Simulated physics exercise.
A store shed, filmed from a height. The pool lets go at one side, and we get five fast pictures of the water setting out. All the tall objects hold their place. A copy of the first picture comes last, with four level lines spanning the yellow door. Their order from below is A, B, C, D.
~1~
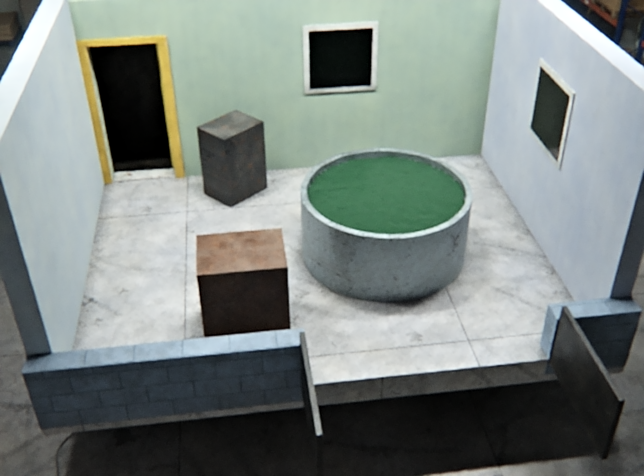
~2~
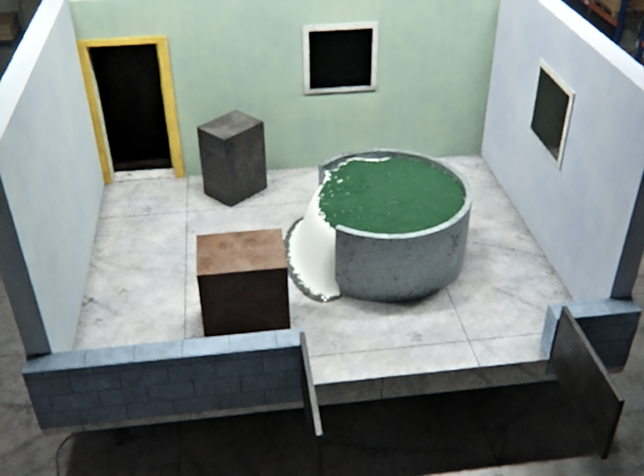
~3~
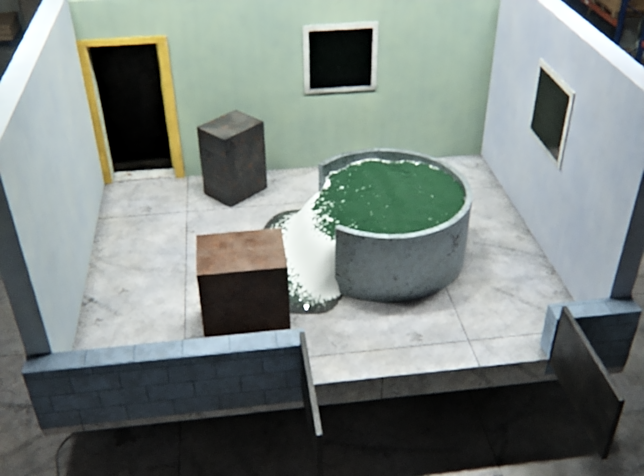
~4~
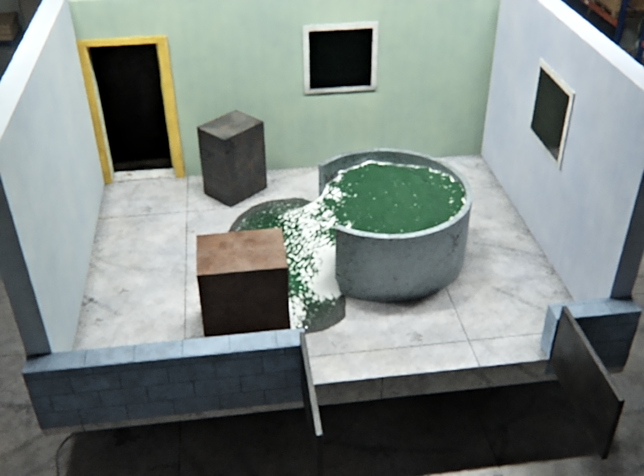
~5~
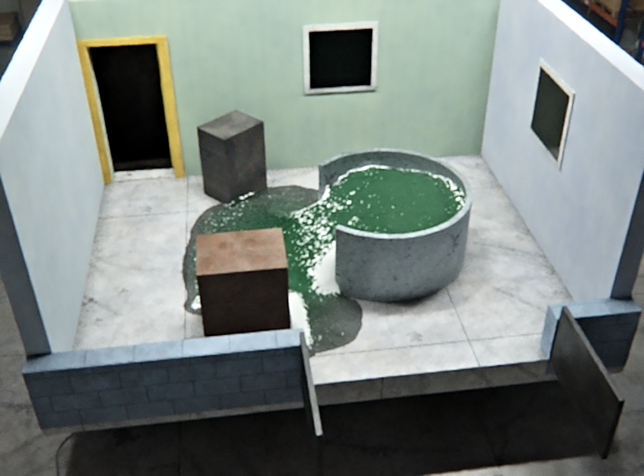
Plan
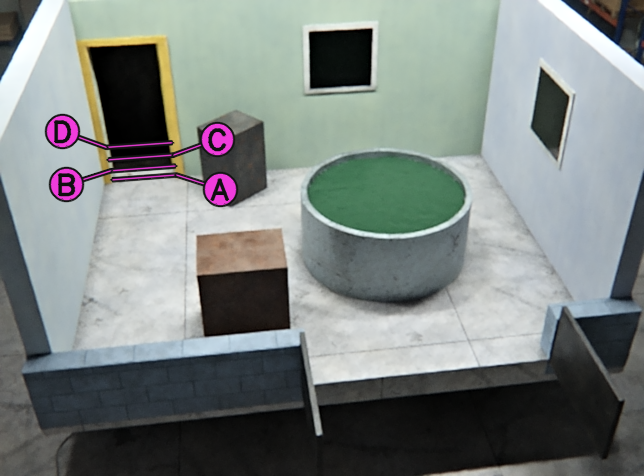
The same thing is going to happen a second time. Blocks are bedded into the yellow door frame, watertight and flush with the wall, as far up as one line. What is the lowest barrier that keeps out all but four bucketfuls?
C will do.
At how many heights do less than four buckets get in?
Two of the four.
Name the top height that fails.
Here it is height B.
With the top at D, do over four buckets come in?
No.
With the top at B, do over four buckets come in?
Yes, it does.
On the marked copy, A at (144, 177); B at (143, 168); C at (141, 157); D at (139, 145); from the bottom up A, B, C, D.
Choosing A, dozens of bucketfuls pour in.
Choosing B, about 13 bucketfuls get in.
Choosing C, a bucket or two gets in.
Choosing D, nothing gets over.
